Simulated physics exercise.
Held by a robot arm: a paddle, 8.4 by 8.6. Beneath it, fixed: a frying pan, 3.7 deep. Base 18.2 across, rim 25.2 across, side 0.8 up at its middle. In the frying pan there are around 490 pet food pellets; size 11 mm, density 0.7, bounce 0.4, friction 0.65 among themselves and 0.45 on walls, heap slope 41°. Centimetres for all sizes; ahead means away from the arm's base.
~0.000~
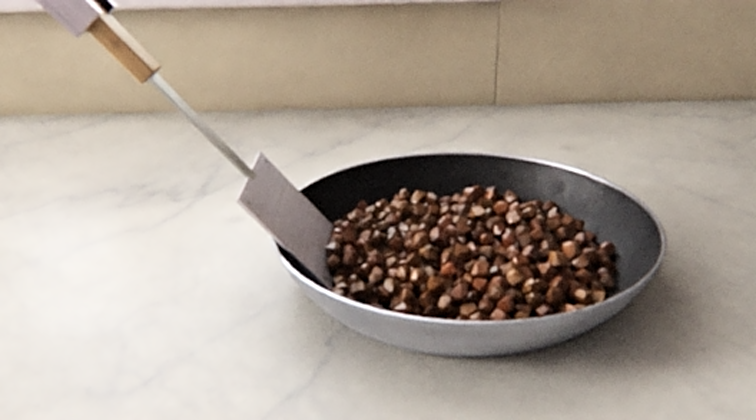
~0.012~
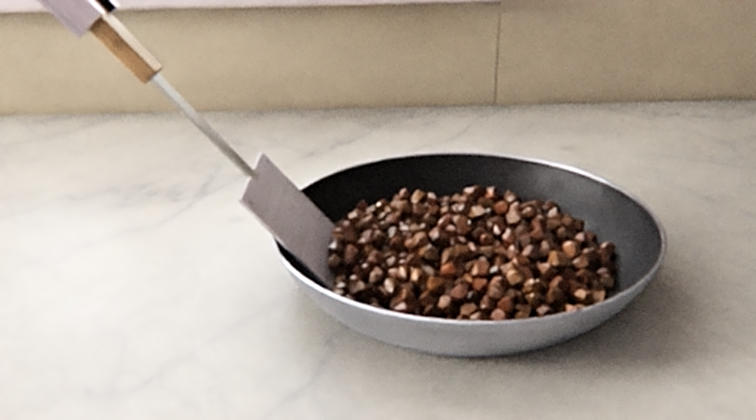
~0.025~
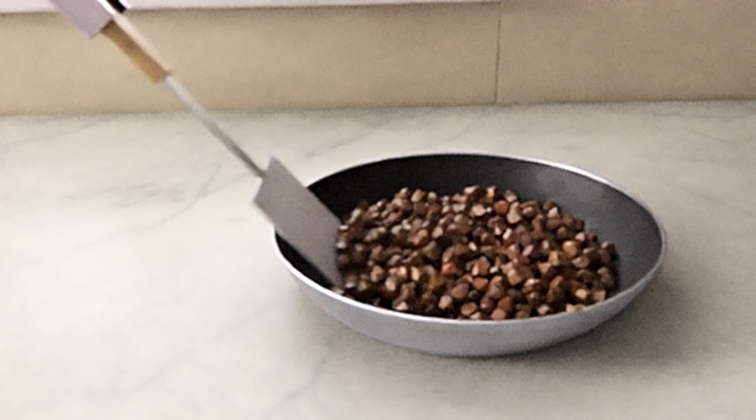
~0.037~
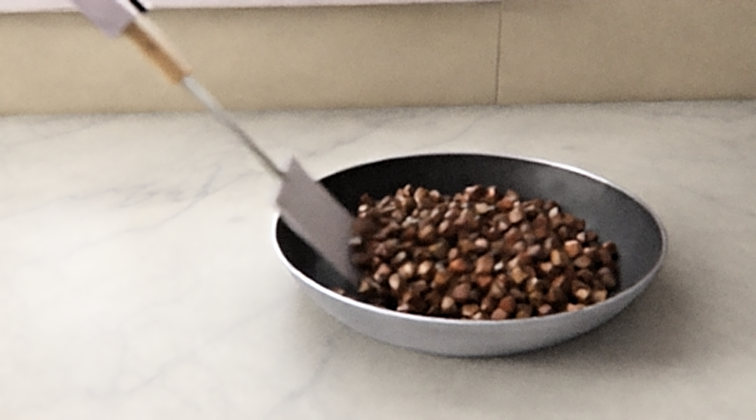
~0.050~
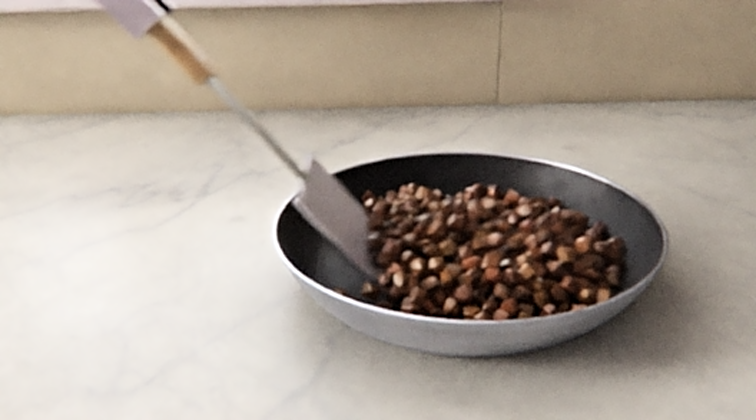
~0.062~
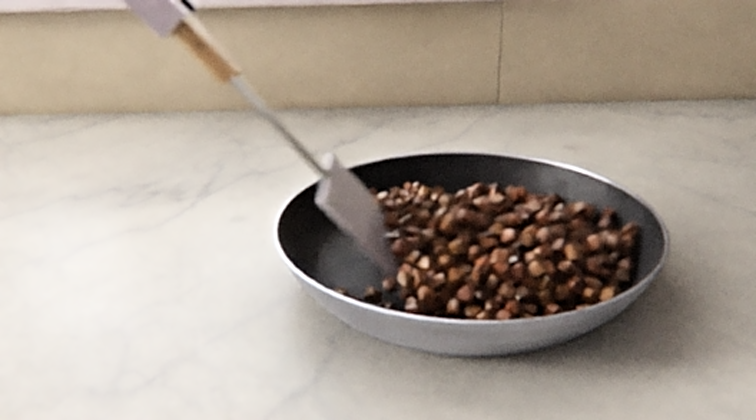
A spatula pushes a heap of small brown pieces rightward across a frying pan.
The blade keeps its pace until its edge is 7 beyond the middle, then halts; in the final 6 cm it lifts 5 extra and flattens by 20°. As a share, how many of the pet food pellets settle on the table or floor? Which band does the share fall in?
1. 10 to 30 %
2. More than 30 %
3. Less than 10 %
10 to 30 % (1).
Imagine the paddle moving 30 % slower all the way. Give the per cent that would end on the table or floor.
Roughly 15 in a hundred.
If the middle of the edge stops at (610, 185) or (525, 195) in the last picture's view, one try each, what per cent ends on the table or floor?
Try 1: Approx. 30 %; try 2: Approx. 10 %.
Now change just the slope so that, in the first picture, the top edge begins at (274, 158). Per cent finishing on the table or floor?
15 percent or so.
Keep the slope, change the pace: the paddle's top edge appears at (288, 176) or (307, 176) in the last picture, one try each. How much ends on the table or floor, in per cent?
Estimates: About 5 %, about 15 %.
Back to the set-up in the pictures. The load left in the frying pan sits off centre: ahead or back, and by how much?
Offset forward: Around 5.0 cm.
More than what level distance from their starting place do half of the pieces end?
About 5 cm.
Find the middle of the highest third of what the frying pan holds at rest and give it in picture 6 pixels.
Centre: Roughly (598, 228).
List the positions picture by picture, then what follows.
In the first frame, paddle top edge at (249, 174), sloping 51°; upper third of the load around (458, 239), from x 335 to 610, top at y 190; 486 in the frying pan.
In the second frame, paddle top edge at (251, 174), sloping 51°; upper third of the load around (458, 238), from x 335 to 610, top at y 190.
In the third frame, paddle top edge at (261, 175), sloping 51°; upper third of the load around (450, 237), from x 335 to 610, top at y 190.
In the fourth frame, paddle top edge at (280, 176), sloping 51°; upper third of the load around (448, 235), from x 340 to 610, top at y 190.
In the fifth frame, paddle top edge at (303, 176), sloping 51°; upper third of the load around (461, 231), from x 340 to 615, top at y 190.
In the sixth frame, paddle top edge at (325, 175), sloping 51°; upper third of the load around (478, 229), from x 340 to 630, top at y 190; 486 in the frying pan.
By 0.09 s, sloping 51°, highest piece 5 above the table; 486 in the frying pan.
By 0.12 s, sloping 44°, highest piece 6 above the table; 485 in the frying pan, 1 on the blade or in flight.
By 0.34 s, sloping 31°, highest piece 11 above the table; 405 in the frying pan, 67 on the table or floor, 14 on the blade or in flight.
By 1.39 s, sloping 31°, highest piece 5 above the table; 405 in the frying pan, 81 on the table or floor.
Final count, 405 in the frying pan, 81 on the table or floor. That is 17 % on the table or floor.
